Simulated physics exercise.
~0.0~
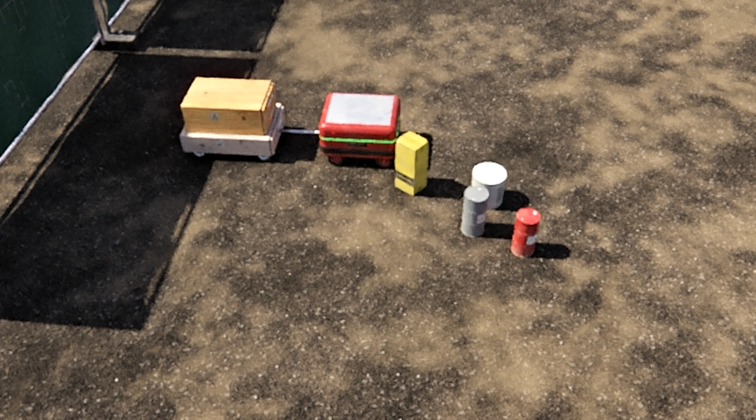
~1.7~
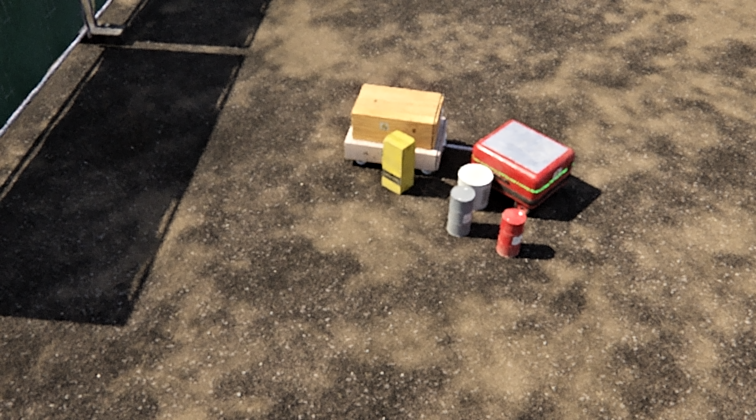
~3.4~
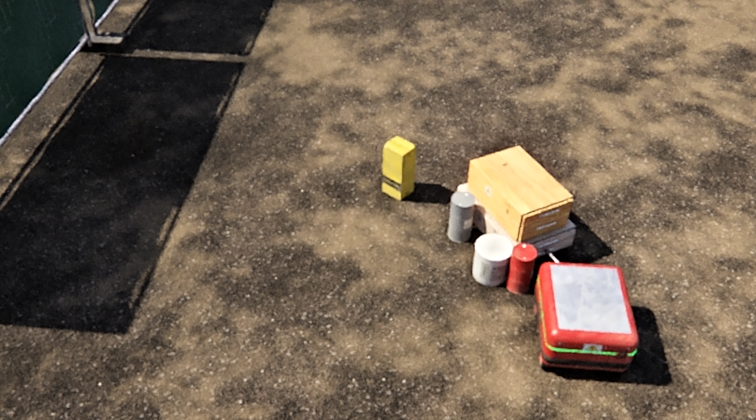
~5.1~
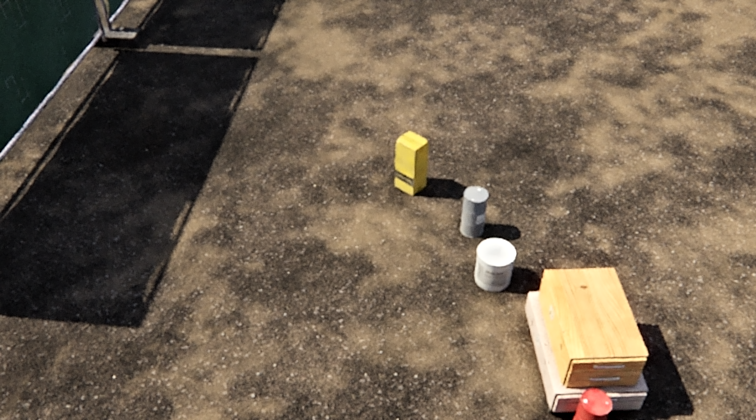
We see a red tug pull a crate-laden cart rightward, then curve down past four loose items, shifting the white pail and red canister; the tug leaves view, the cart sits lower right beside the upright red canister, and the yellow box and grey canister remain in place.
